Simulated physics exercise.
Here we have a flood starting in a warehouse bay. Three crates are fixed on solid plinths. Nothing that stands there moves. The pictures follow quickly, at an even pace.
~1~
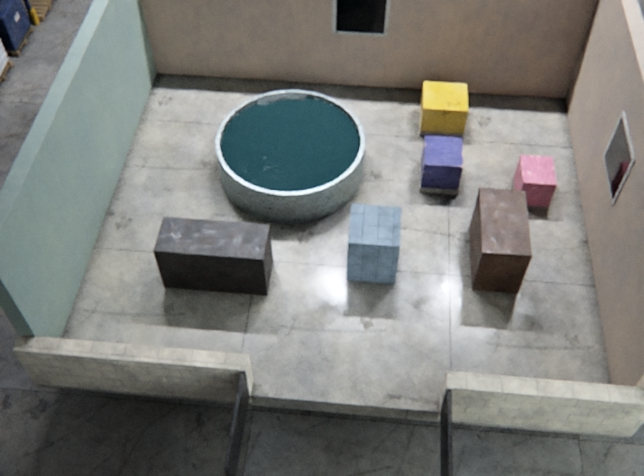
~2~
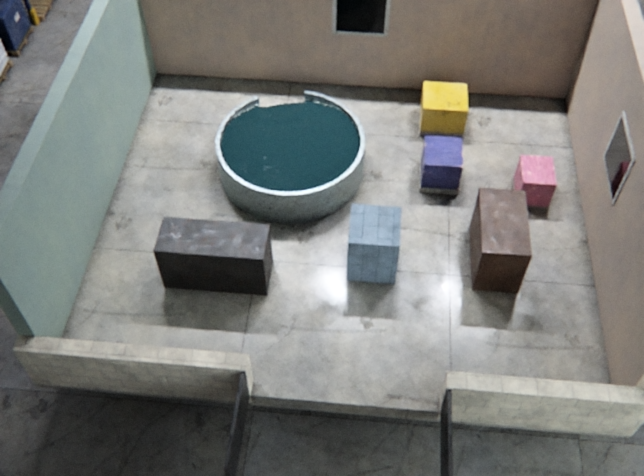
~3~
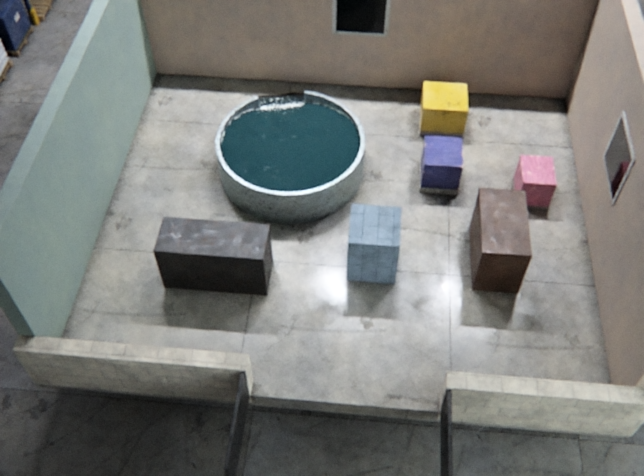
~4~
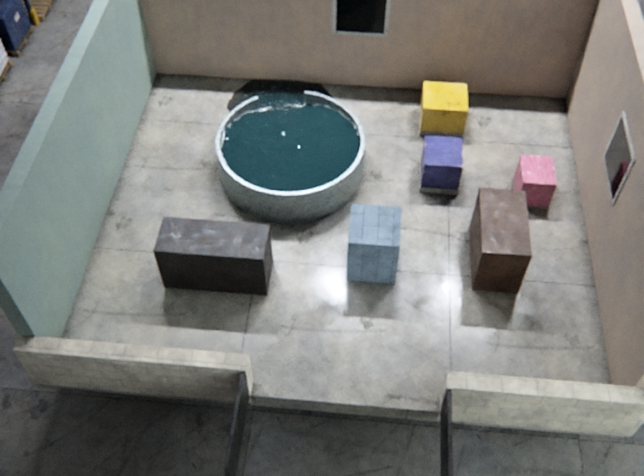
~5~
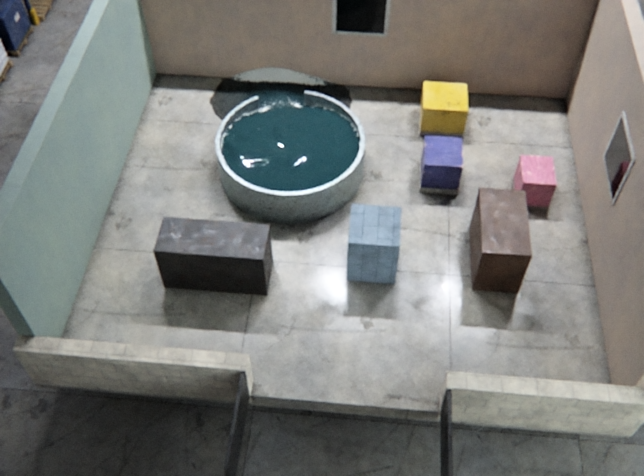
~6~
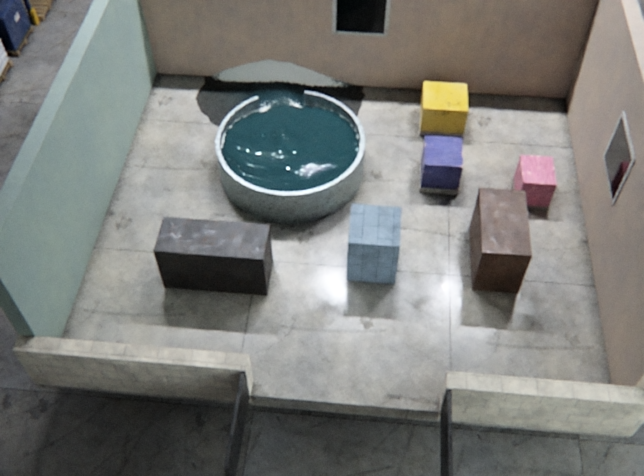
Dark green water poured out through a gap in the far side of a round tank, spreading across the floor to the back wall while the colored blocks around the bay stayed put.
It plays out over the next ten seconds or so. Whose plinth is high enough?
One by one: The yellow crate gets wet; the blue crate stays dry; the pink crate gets wet.
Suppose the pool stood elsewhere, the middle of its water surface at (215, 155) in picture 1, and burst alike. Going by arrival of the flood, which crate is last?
I say the pink-painted one.
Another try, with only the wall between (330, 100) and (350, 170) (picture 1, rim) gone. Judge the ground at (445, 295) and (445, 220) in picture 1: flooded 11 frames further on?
In that order: Awash, awash.
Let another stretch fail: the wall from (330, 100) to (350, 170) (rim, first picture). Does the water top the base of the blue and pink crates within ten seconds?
Then: Blue crate is soaked; pink crate ends up wet.
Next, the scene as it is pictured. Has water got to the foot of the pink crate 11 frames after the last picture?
In short: Pink: Untouched.
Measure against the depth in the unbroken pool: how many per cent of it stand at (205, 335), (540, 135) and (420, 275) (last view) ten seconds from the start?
In turn 8, 8 and 2 in a hundred.
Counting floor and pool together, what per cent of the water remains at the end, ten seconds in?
Some 98 per cent.
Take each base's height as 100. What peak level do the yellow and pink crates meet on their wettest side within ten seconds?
About 170 and 200 per cent.
A moment on, water covers 10 % of the floor; the yellow crate not reached, the blue crate not reached, the pink crate not reached.
Next, water covers 20 % of the floor; the yellow crate water round its plinth, the blue crate water round its plinth, the pink crate not reached.
Then, water covers 40 % of the floor; the yellow crate water round its plinth, the blue crate water round its plinth, the pink crate water round its plinth.
Later, water covers 70 % of the floor; the yellow crate water round its plinth, the blue crate water round its plinth, the pink crate water round its plinth.
In the end, water covers 100 % of the floor; the yellow crate was topped, the blue crate stayed above the water, the pink crate was topped.
